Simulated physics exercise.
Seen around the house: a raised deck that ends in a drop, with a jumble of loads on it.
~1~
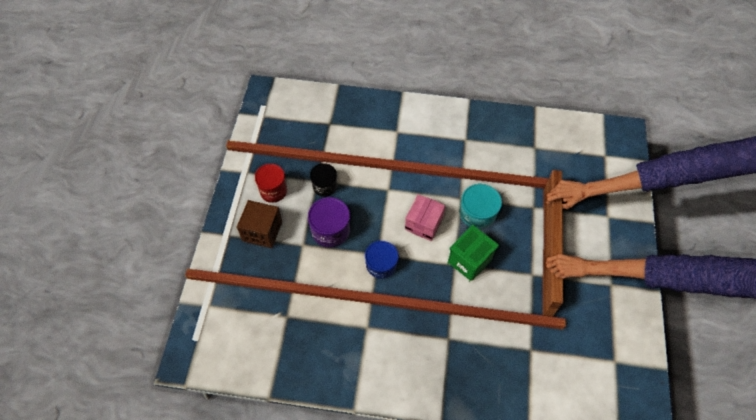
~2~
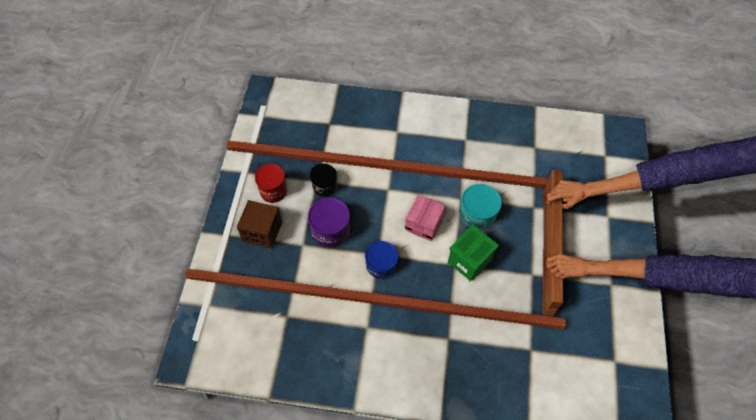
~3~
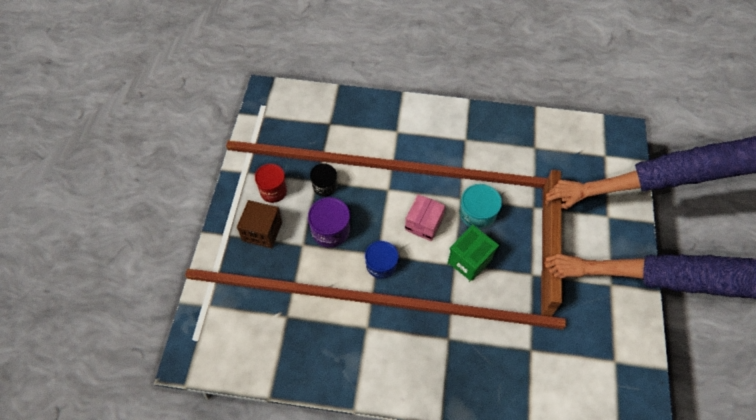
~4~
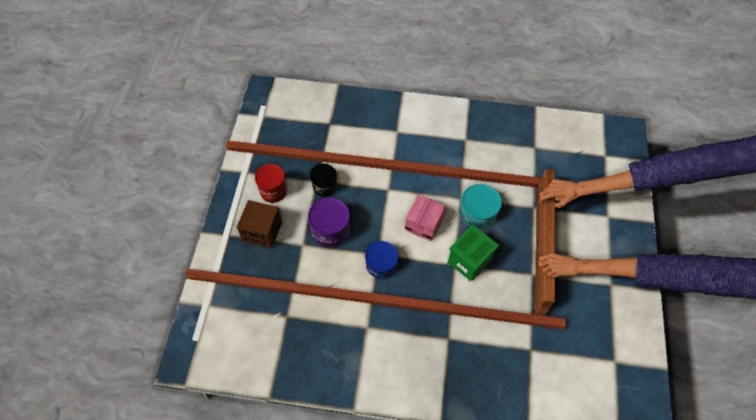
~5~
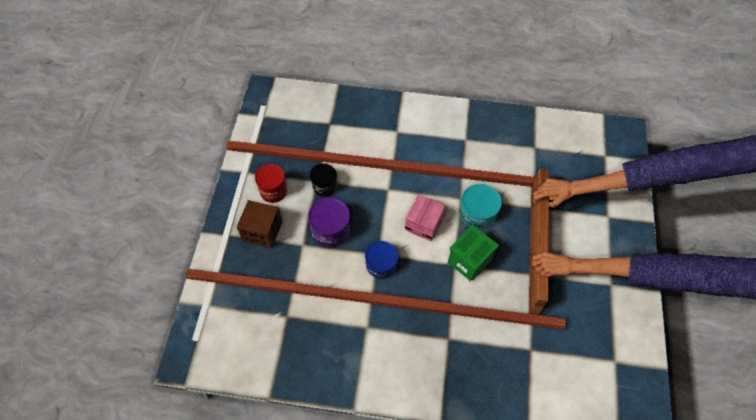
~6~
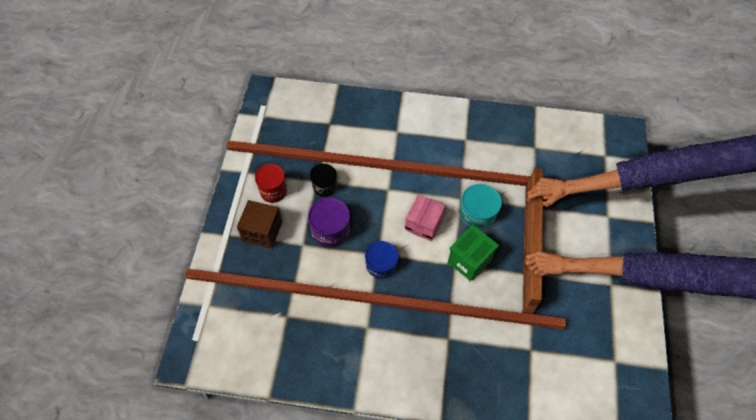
On a blue and white checkered tabletop, two hands in purple sleeves slowly slid a wooden plank a short way left between two rails, while the colorful pails and boxes ahead of it stayed still.
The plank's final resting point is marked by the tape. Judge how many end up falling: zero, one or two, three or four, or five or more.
Watching this, the number dropping off is more than four.
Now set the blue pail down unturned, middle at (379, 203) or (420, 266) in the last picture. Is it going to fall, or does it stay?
The blue pail ends up below at the first spot and is safe at the second.
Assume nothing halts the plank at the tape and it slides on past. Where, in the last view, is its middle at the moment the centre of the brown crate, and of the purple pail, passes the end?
Near (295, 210), then near (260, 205).
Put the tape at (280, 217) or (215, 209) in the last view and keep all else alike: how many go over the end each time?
Taking the two tries in order, the numbers are 1 and 8.
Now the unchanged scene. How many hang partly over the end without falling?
Count of overhanging things: 3.
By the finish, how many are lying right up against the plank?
Counting them up gives 3.
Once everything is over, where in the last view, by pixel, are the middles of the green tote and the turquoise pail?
I'd put one at around (206, 230) and the other at around (223, 169).
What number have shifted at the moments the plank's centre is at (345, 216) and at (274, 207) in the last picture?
I get 7 at the one place and 8 at the other.
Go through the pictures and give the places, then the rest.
Brown crate (260, 224); red pail (271, 184); black pail (324, 180); plank (552, 242); tape (233, 211), in the first frame.
Red pail (272, 184); pink box (425, 218), in the second frame.
Black pail (324, 180); blue pail (381, 260), in the third frame.
Brown crate (260, 224); plank (545, 241), in the fourth frame.
Red pail (272, 184); purple pail (330, 223), in the fifth frame.
Brown crate (260, 224); red pail (272, 184); black pail (324, 180); plank (533, 239); tape (233, 211), in the sixth frame.
Early on, none off yet; brown crate at rest near (260, 224); red pail at rest near (272, 184); black pail at rest near (324, 180).
Finally, the number that fall off is five or more; lost, blue pail, purple pail, black pail, red pail and brown crate.
